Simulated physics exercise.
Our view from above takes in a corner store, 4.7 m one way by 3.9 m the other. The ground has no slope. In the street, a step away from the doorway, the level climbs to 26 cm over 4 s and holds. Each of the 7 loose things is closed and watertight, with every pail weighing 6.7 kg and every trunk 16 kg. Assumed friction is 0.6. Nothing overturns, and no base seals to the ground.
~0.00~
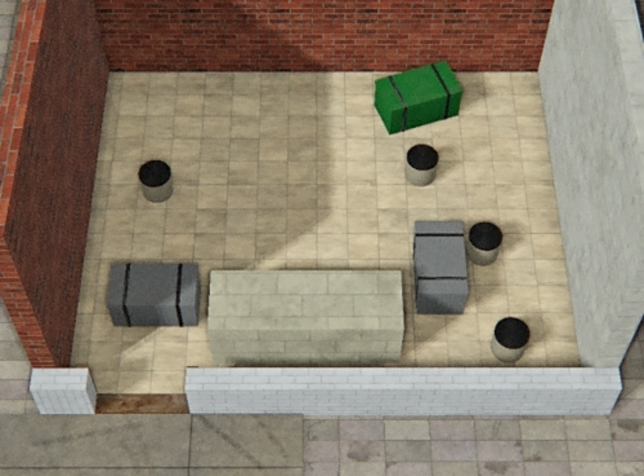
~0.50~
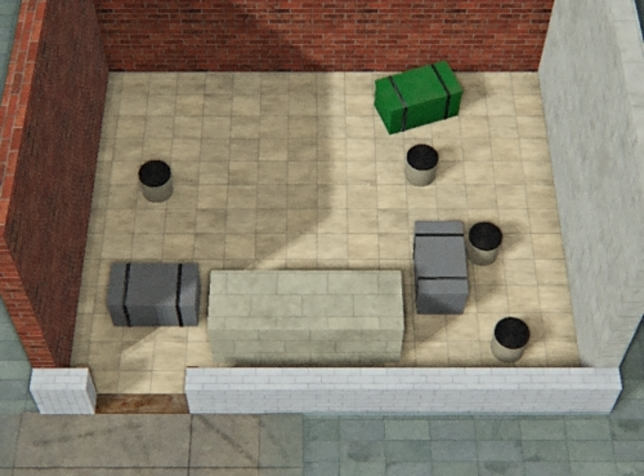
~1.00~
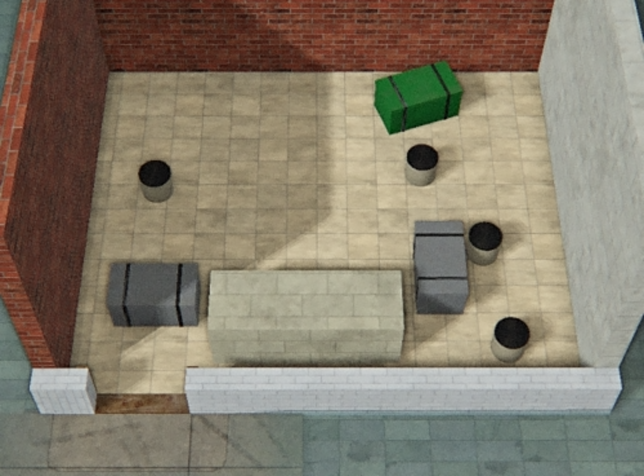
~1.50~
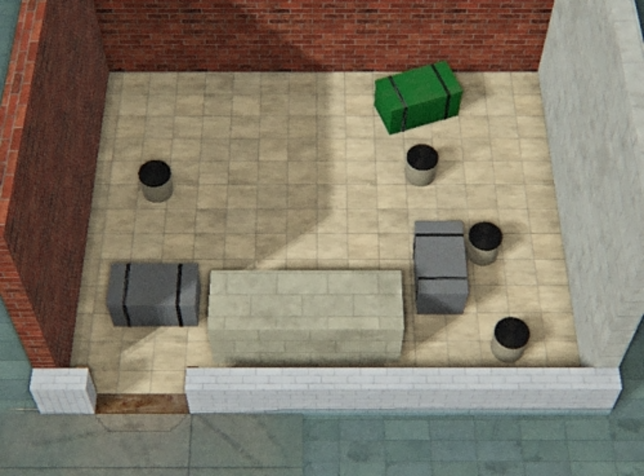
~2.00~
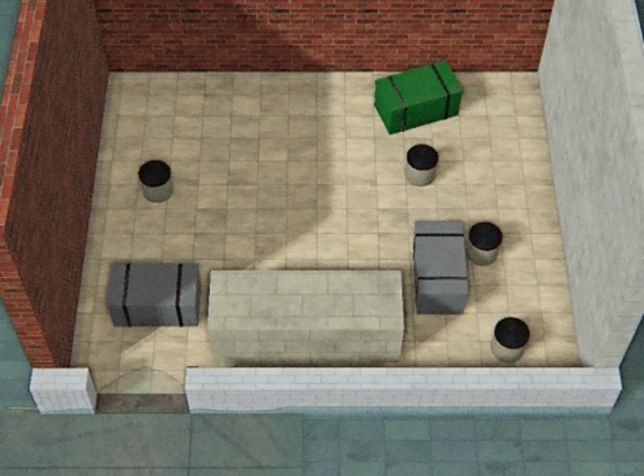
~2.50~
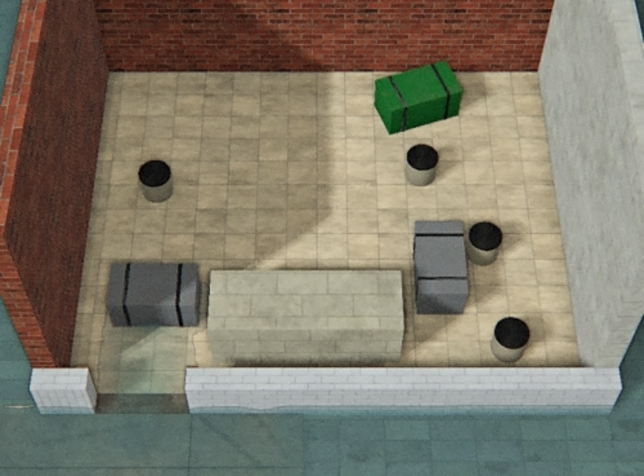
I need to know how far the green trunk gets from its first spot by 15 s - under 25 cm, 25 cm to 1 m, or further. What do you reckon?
It gets shunted far.
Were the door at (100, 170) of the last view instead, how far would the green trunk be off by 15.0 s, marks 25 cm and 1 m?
In that case the green trunk goes a long way.
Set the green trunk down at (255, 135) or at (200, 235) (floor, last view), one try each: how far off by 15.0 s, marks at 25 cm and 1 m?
At the first spot it winds up well off, and at the second it winds up well off.
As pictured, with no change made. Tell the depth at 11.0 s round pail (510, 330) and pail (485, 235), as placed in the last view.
About 6 and 6 cm.
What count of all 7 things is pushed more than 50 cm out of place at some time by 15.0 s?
Total: 7.
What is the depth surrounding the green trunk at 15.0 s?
Roughly 17 cm deep.
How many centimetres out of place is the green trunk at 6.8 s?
By then it has shifted roughly 0 cm.
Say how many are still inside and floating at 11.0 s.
Count at that moment: 2.
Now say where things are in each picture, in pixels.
The green trunk at (419, 85) rests on the ground; water covers 0.0 m2; 0 of 7 have shifted, in the first frame.
The green trunk at (419, 85) rests on the ground; 0.0 m2 under water; 0 of 7 have shifted, in the second frame.
The green trunk at (419, 85) rests on the ground; water covers 0.0 m2; 0 of 7 have shifted, in the third frame.
The green trunk at (419, 85), on the bottom; water covers 0.0 m2; 0 of 7 have shifted, in the fourth frame.
The green trunk at (419, 85), on the bottom; water covers 0.1 m2; 0 of 7 have shifted, in the fifth frame.
The green trunk at (419, 85), on the bottom; water covers 0.5 m2; 0 of 7 have shifted, in the sixth frame.
After 3.5 s the green trunk is near (419, 85), 0.0 m from its start, aground; 0 afloat.
After 6.8 s the green trunk is near (419, 85), 0.0 m from its start, aground; 2 afloat.
After 11.0 s the green trunk is near (529, 225), 2.0 m from its start, aground; 2 afloat.
After 15.0 s the green trunk is near (531, 317), 2.9 m from its start, afloat; 7 afloat.
